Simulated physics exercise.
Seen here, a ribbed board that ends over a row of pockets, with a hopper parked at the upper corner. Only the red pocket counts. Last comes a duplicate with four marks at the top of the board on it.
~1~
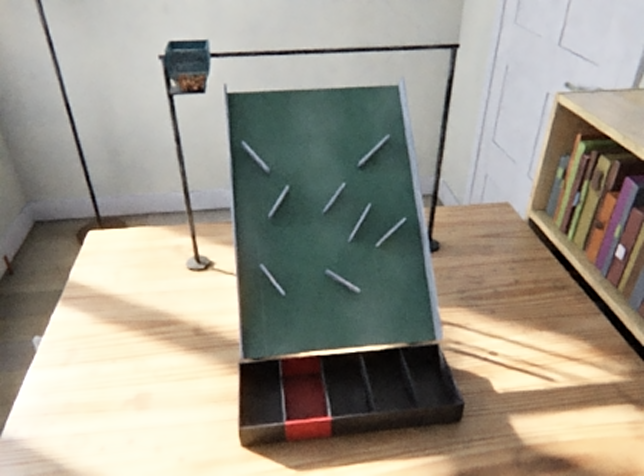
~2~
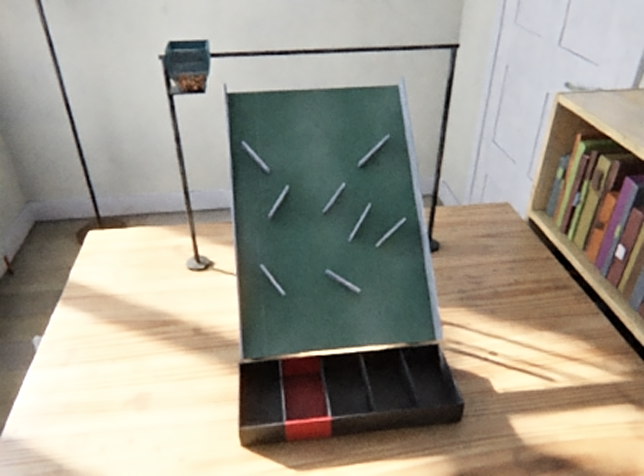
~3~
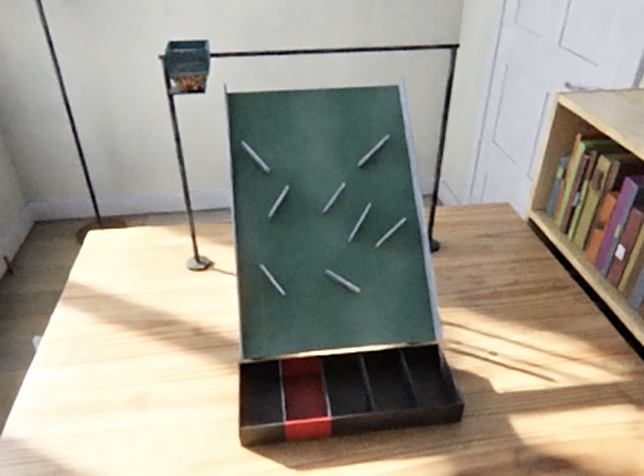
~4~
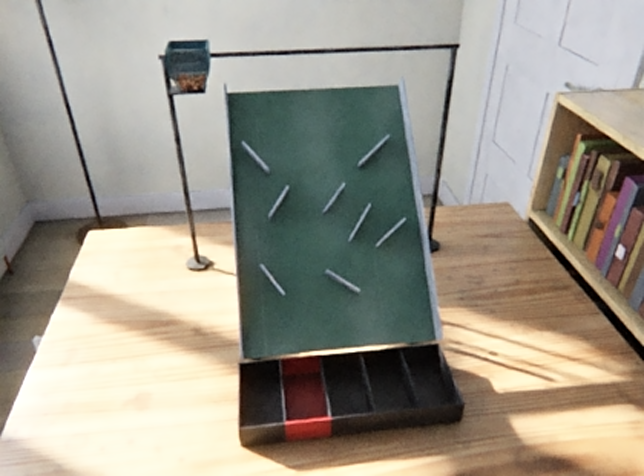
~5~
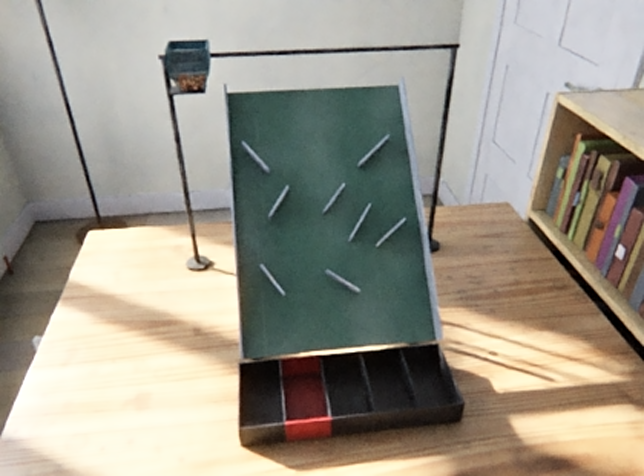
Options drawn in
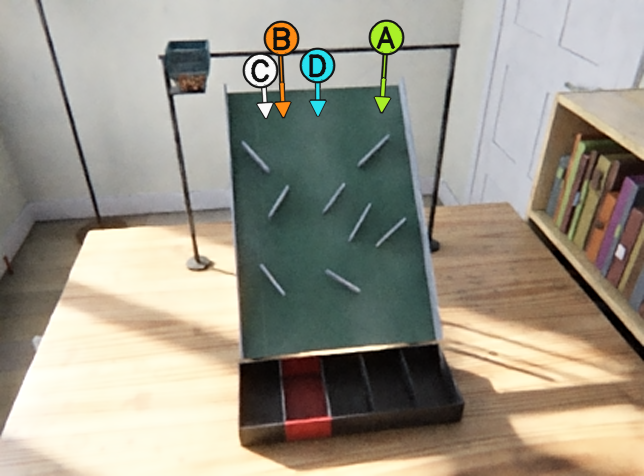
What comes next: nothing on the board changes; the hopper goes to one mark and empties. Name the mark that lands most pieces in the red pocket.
Best: D.
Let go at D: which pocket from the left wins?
The second.
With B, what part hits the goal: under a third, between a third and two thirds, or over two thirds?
It is under a third.
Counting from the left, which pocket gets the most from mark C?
The first from the left.
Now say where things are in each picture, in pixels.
Hopper at (192, 81), clay pellets, door shut, in the first picture.
Ribs (242, 142) to (269, 169), (360, 163) to (389, 135), (269, 216) to (288, 186), in the second picture.
Ribs (325, 211) to (344, 183), (350, 238) to (370, 204), (378, 243) to (405, 218), in the third picture.
Ribs (261, 264) to (284, 294), (326, 270) to (360, 291), in the fourth picture.
Red pocket at (309, 428), number 2 of 5 from the left, in the fifth picture.
On the marked copy, mark A meets the board at (381, 106); mark B meets the board at (283, 111); mark C meets the board at (265, 112); mark D meets the board at (317, 110).
If A is chosen, about a quarter in the red pocket, most in other pockets.
If B is chosen, about a quarter in the red pocket, most in other pockets.
If C is chosen, a small part in the red pocket, most in other pockets, a small part outside the box.
If D is chosen, most in the red pocket, about a quarter in other pockets.
